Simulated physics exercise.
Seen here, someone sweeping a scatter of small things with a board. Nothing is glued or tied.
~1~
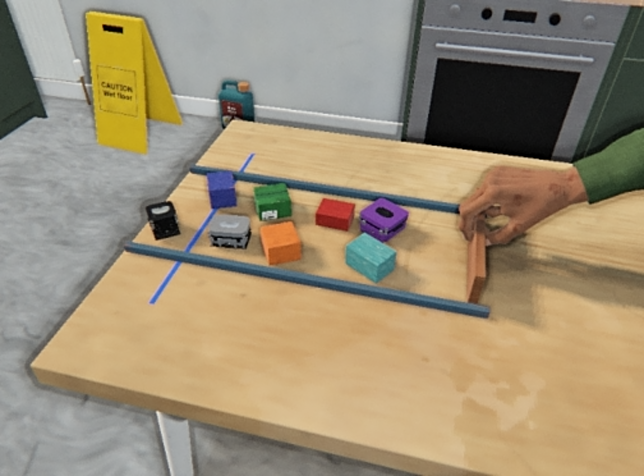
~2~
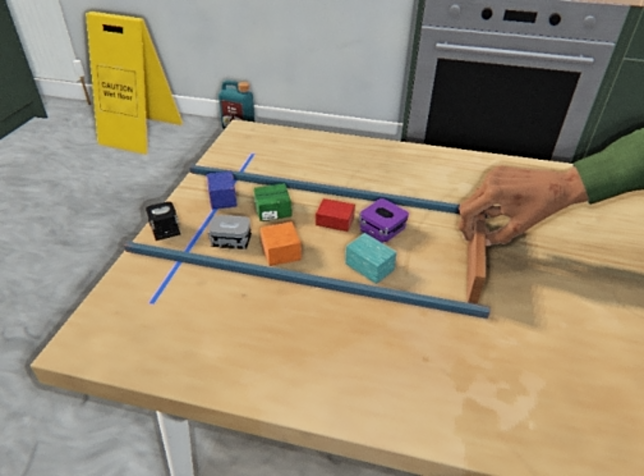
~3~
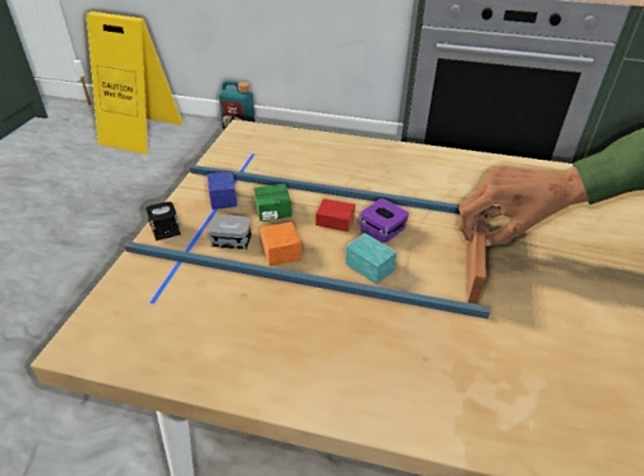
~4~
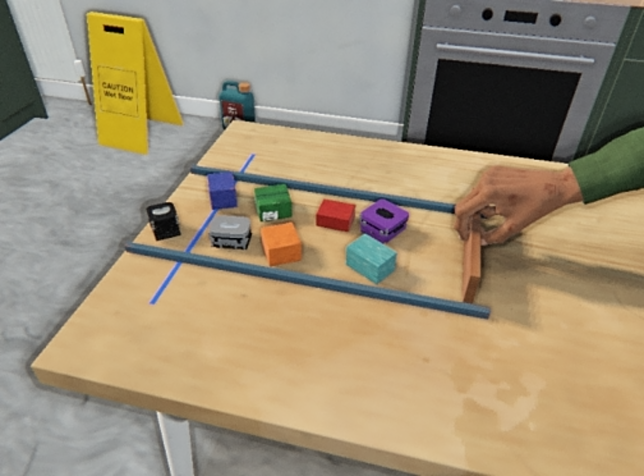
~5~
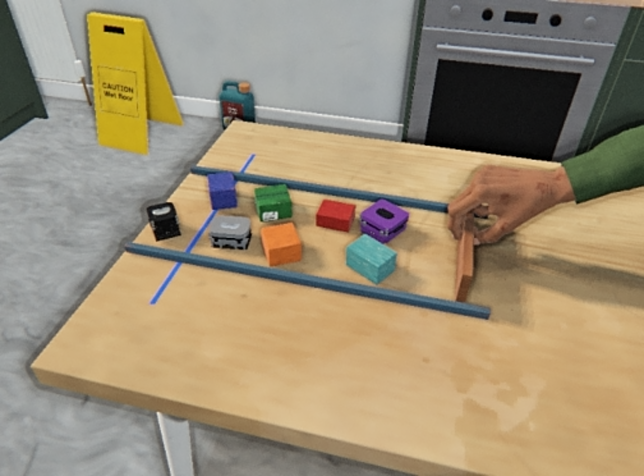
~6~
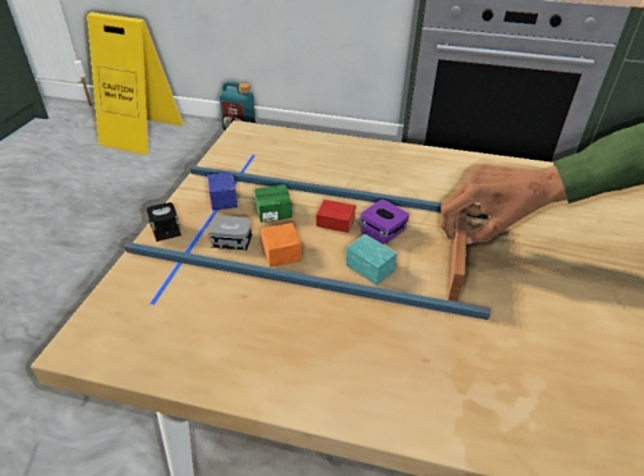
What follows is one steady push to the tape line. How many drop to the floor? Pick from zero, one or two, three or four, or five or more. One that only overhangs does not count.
The number that fall off is three or four.
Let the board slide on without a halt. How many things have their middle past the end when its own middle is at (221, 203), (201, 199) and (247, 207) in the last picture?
It would be 4, 6 and 2.
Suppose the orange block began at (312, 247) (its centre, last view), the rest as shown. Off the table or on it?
From there it stays on.
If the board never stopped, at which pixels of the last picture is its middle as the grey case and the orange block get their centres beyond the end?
Near (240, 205) and (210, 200).
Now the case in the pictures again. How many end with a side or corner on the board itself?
The number is 2.
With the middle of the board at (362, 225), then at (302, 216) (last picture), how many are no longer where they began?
By then 3, and 7.
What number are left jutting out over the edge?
It comes to 2.
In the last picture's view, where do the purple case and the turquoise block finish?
Near (201, 199) and (173, 233).
A little later, none off yet; black case at rest near (164, 221); blue block at rest near (222, 191); grey case at rest near (231, 233).
Next, none off yet; black case at rest near (164, 221); blue block shifted a little near (208, 188); grey case shifted a little near (212, 229).
Later still, two off so far; black case dropping near (126, 266); blue block dropping near (154, 230); grey case shifted well along near (151, 218).
When it is over, the number that fall off is three or four; down, green box, grey case, blue block and black case.
